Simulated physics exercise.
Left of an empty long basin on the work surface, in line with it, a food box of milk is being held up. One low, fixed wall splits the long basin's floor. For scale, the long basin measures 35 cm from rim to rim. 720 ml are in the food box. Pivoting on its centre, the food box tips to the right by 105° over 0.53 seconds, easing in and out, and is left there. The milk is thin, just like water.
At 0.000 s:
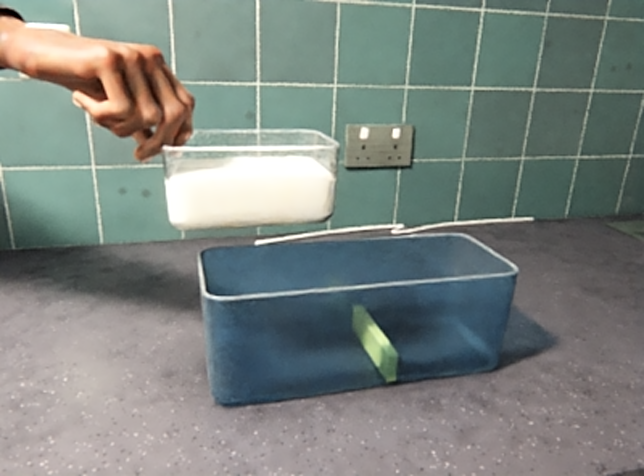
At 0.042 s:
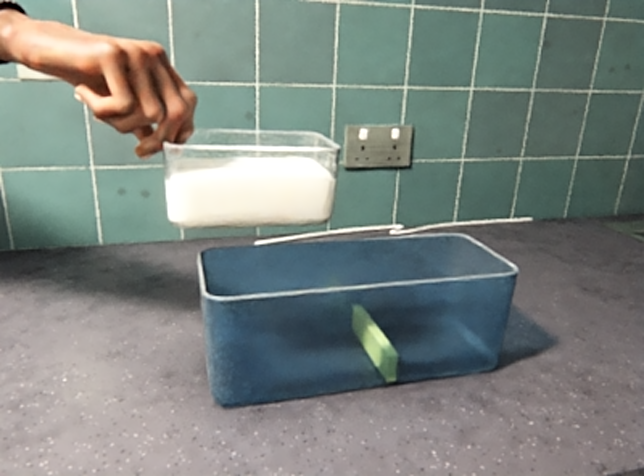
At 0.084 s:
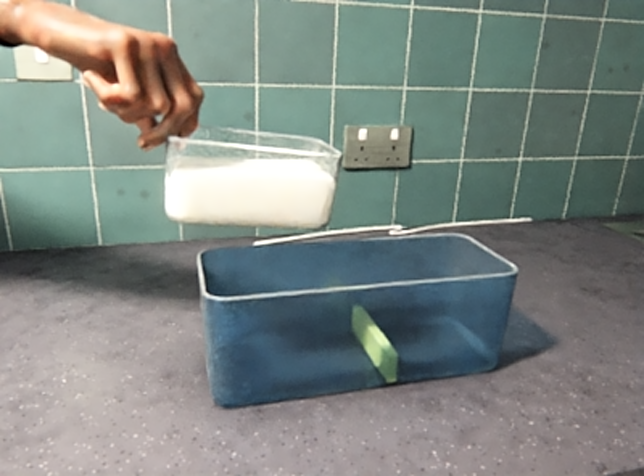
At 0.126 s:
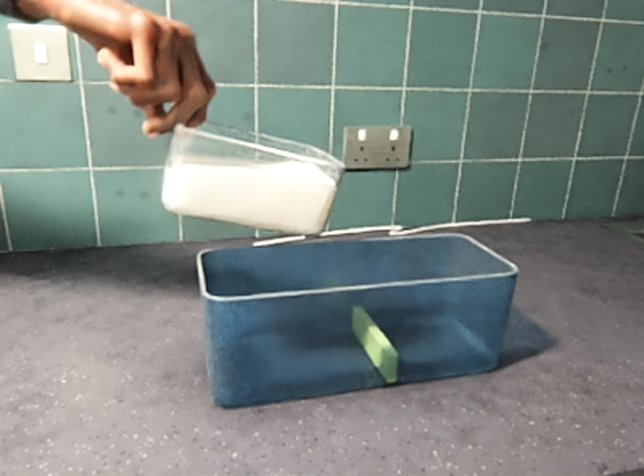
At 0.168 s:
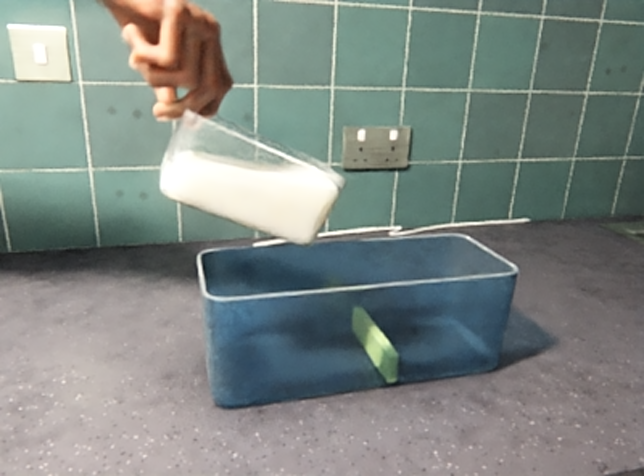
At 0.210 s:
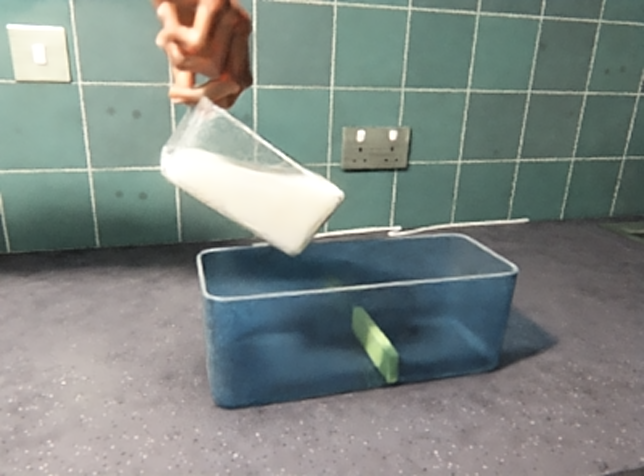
In the video, a hand holds a clear food box of milk above and left of a long blue basin containing a low green wall, then steadily tilts the box to the right, its lower right corner dipping toward the basin.
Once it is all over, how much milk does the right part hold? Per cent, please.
The right part holds about 28 per cent.
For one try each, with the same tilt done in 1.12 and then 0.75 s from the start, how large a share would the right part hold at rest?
About 40 %, then about 25 %.
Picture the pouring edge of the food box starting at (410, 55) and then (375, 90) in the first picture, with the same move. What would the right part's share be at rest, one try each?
Respectively about 65 and 50 percent.
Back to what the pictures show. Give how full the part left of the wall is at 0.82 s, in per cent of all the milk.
About 64 percent.
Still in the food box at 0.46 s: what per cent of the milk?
I'd put it near 18 percent.
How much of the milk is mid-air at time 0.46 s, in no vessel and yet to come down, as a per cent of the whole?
My guess is roughly 24 %.
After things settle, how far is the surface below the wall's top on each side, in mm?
About 18 mm on the left, about 24 mm on the right.
After 0.46 s the tilt is 100° and 17 per cent is still to pour, 56 is left of the wall and 3 right of it.
After 0.64 s the tilt is 105° and 3 per cent is still to pour, 74 is left of the wall and 17 right of it.
After 0.82 s the tilt is 105° and 0 per cent is still to pour, 63 is left of the wall and 27 right of it.
After 1.03 s the tilt is 105° and 0 per cent is still to pour, 63 is left of the wall and 28 right of it.
In the end 63 per cent lies left of the wall, 28 right of it and 9 outside.
